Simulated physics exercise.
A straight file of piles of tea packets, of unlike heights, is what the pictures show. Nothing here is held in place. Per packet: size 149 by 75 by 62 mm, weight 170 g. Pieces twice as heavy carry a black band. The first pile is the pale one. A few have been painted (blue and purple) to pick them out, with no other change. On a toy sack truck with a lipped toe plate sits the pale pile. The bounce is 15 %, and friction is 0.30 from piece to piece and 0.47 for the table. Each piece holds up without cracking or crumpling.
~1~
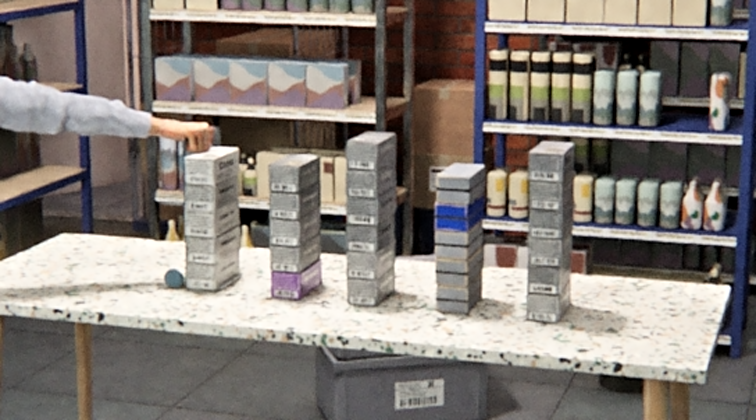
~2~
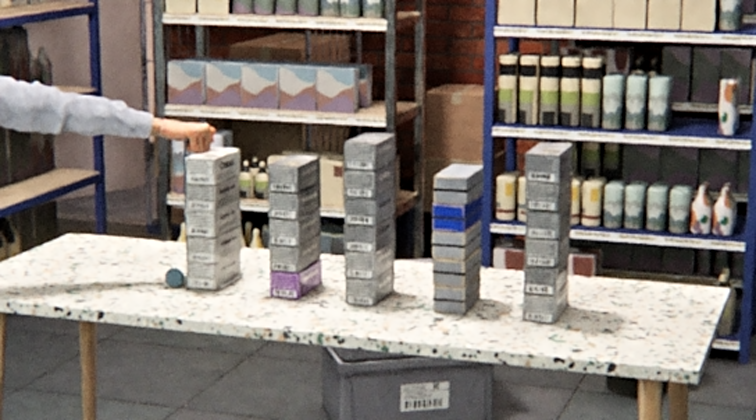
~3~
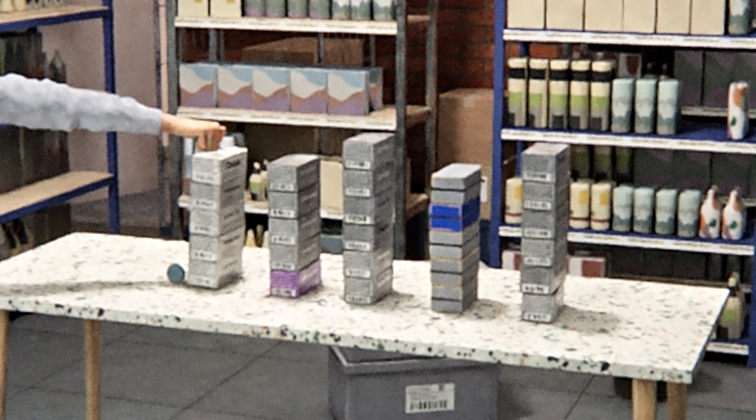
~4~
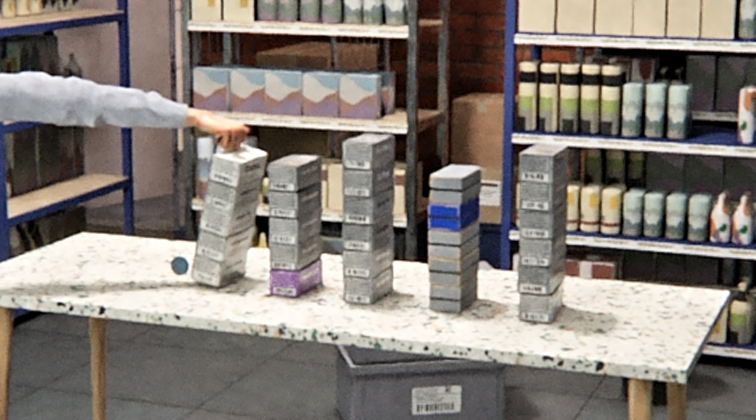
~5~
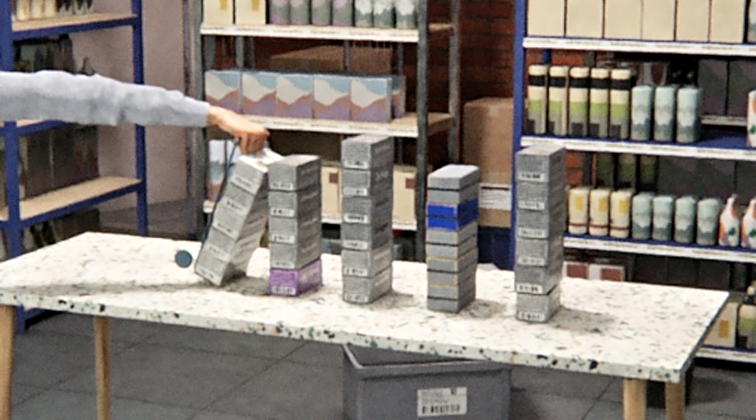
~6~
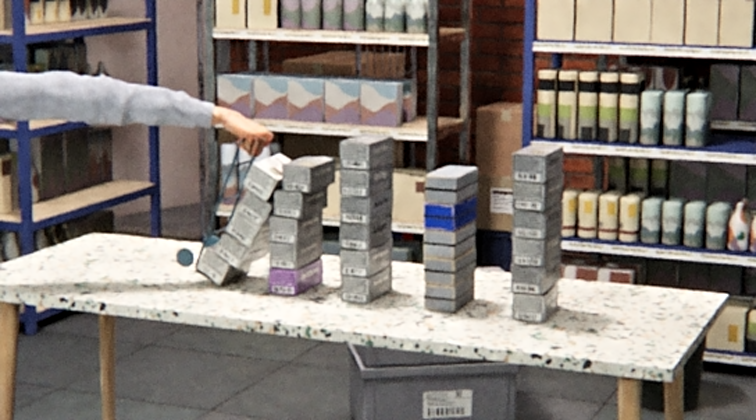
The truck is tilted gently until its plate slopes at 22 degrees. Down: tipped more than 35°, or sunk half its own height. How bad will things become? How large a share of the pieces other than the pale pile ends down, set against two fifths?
Above two fifths.
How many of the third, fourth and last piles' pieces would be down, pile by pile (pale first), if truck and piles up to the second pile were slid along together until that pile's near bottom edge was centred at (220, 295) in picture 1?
Down per pile: Third 0, fourth 0, last 0.
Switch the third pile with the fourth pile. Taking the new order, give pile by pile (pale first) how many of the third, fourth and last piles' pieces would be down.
After the swap, the third pile would have 5 down, the fourth 6 and the last 6.
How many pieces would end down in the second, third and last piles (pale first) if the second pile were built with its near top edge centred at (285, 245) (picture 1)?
The tally would be second 0, then third 0, then last 0.
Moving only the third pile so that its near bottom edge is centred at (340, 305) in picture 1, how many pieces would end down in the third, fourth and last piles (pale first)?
Third 6; fourth 5; last 5.
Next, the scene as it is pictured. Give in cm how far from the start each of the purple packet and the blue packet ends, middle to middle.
For purple it's 2 cm, and for blue it's 50 cm.
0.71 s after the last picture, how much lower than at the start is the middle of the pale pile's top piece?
Drop so far: Roughly 14 cm.
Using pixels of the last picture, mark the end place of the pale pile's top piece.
Somewhere about (338, 231).
Then, 0.71 s on from the sixth picture, 5 of the pale pile down; 4 of the 22 other packets down; purple packet tipped 29°; blue packet displaced 20 mm.
Then, 1.41 s on from the sixth picture, 5 of the pale pile down; 21 of the 22 other packets down; blue packet tipped 34°, 9 cm lower; purple packet tipped 29°.
Finally, 5 of the pale pile down; 21 of the 22 other packets down; blue packet on its side; purple packet tipped 29°. That is 95 per cent. Seen by the last camera, middles, blue packet near (651, 307), purple packet near (304, 270).
